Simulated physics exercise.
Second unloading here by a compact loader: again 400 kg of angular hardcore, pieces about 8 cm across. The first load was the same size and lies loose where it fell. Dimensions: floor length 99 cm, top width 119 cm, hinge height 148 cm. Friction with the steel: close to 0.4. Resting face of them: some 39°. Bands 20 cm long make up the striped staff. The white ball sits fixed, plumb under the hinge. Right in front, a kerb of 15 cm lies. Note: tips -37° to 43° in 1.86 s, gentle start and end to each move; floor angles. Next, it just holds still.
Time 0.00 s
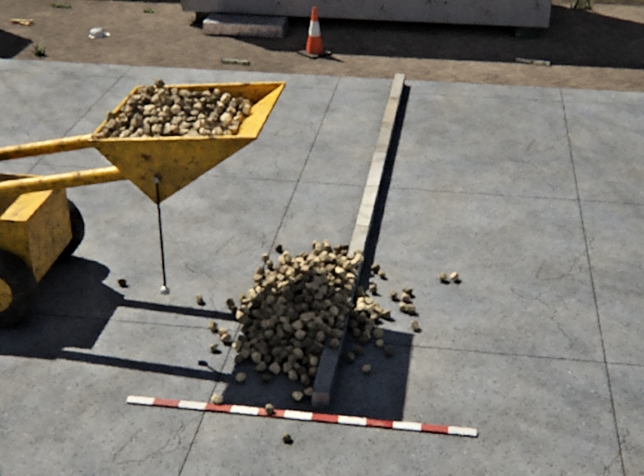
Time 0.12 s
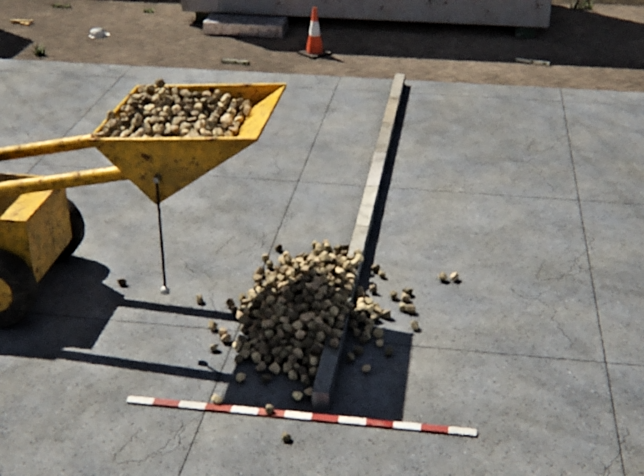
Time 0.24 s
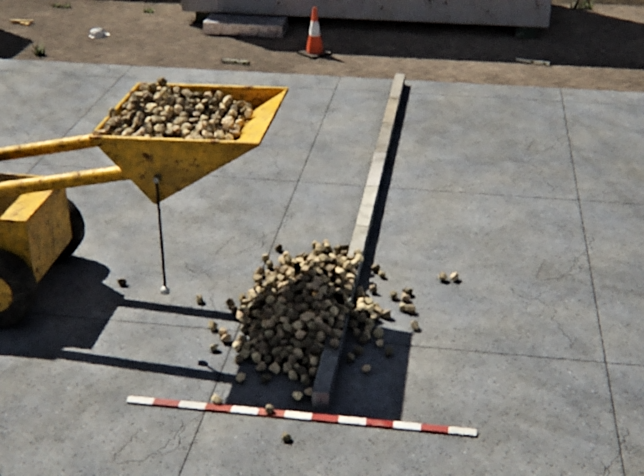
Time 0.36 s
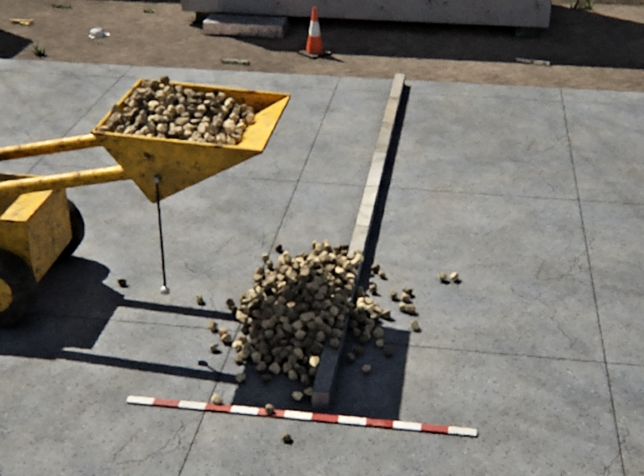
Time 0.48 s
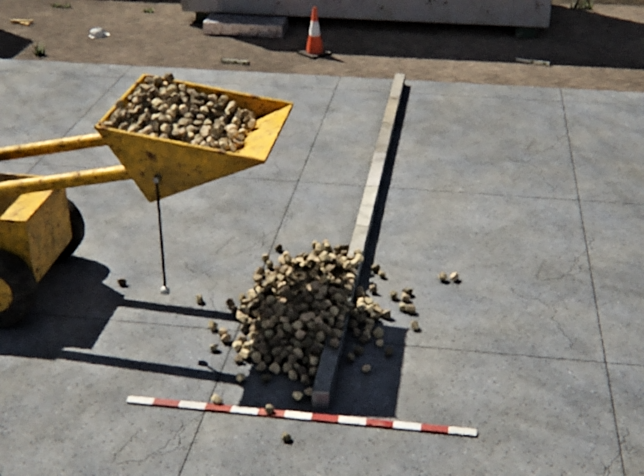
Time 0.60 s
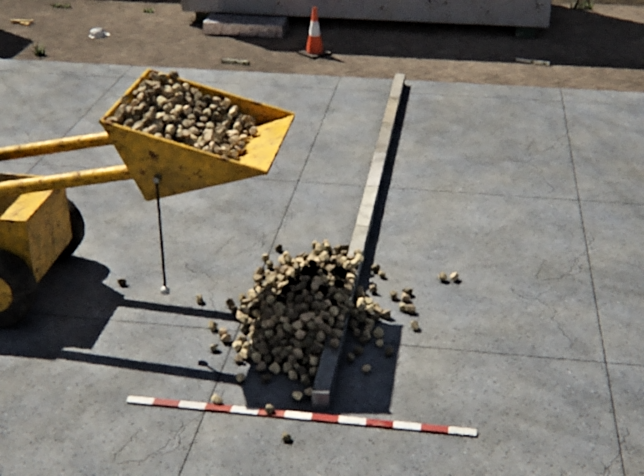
A yellow loader's raised bucket, full of pale stones, held still at first, then slowly tilted forward a little above a loose heap of similar stones lying against a long kerb on grey paving.
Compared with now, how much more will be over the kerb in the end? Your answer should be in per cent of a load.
Close to 7 parts in a hundred.
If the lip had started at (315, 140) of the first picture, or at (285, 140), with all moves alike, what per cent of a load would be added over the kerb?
First place: Roughly 75 %; second place: Roughly 35 %.
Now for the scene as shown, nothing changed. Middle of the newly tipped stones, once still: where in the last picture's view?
Middle: Approx. (283, 292) px.
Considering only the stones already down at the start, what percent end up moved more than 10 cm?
Close to 5 per cent.
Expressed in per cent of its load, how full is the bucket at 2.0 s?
35 %.
After 1.4 s the floor is at 31°; in per cent of one load, 100 in the bucket, 94 on this side of the kerb, 7 over the kerb; the foremost stones are at (417, 304).
After 2.0 s the floor is at 43°; in per cent of one load, 36 in the bucket, 158 on this side of the kerb, 7 over the kerb; the foremost stones are at (417, 304).
After 2.3 s the floor is at 43°; in per cent of one load, 3 in the bucket, 189 on this side of the kerb, 8 over the kerb; the foremost stones are at (417, 304).
After 5.0 s the floor is at 43°; in per cent of one load, 0 in the bucket, 186 on this side of the kerb, 14 over the kerb; the foremost stones are at (423, 299). Net gain over the kerb, 7.
